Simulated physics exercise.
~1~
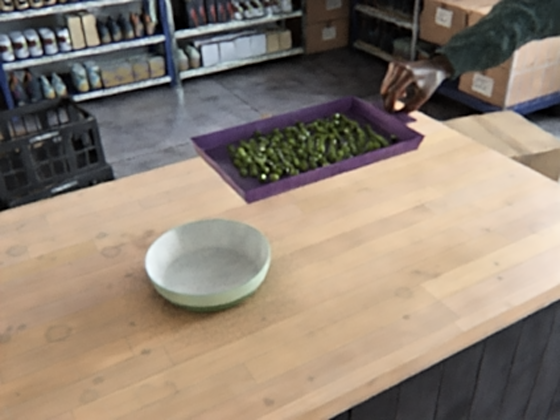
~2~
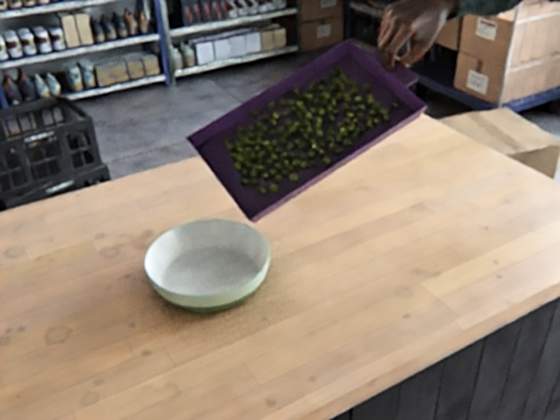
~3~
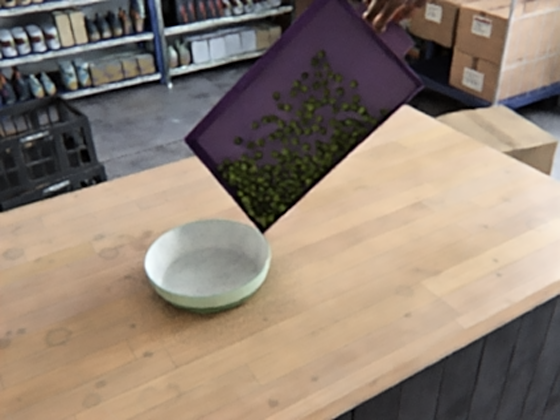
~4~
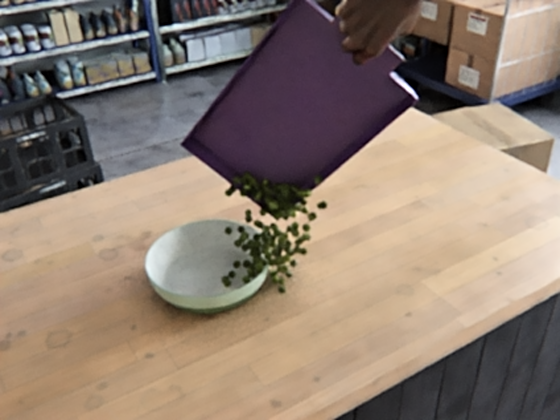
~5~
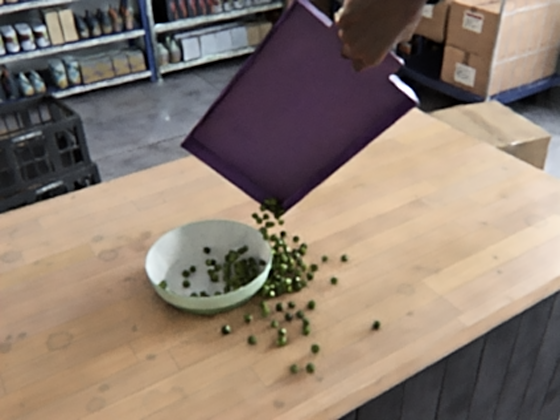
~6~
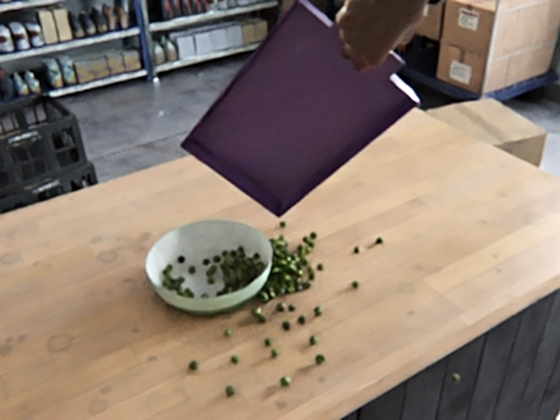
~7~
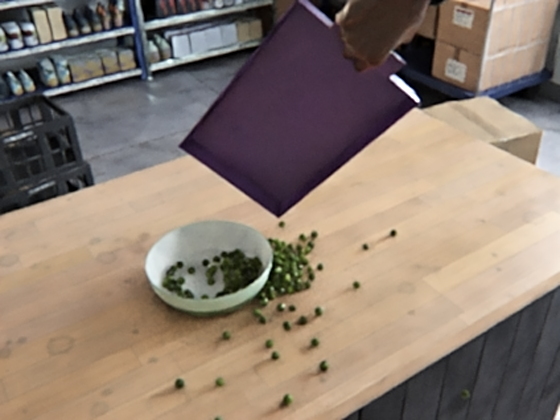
A purple tray of small green olives, held by a worker's hand at its right end, begins to tip above a wooden table where a pale green bowl sits. As the tray steepens, the olives slide down and bunch at its lower corner, near the bowl's right rim. They then spill over the edge in a dense cluster, some dropping into the bowl and many landing beside it. The emptied tray stays steeply tilted while stray olives roll toward the front of the table. Finally, a smaller share rests in the bowl, with most heaped against its right side or scattered beyond.
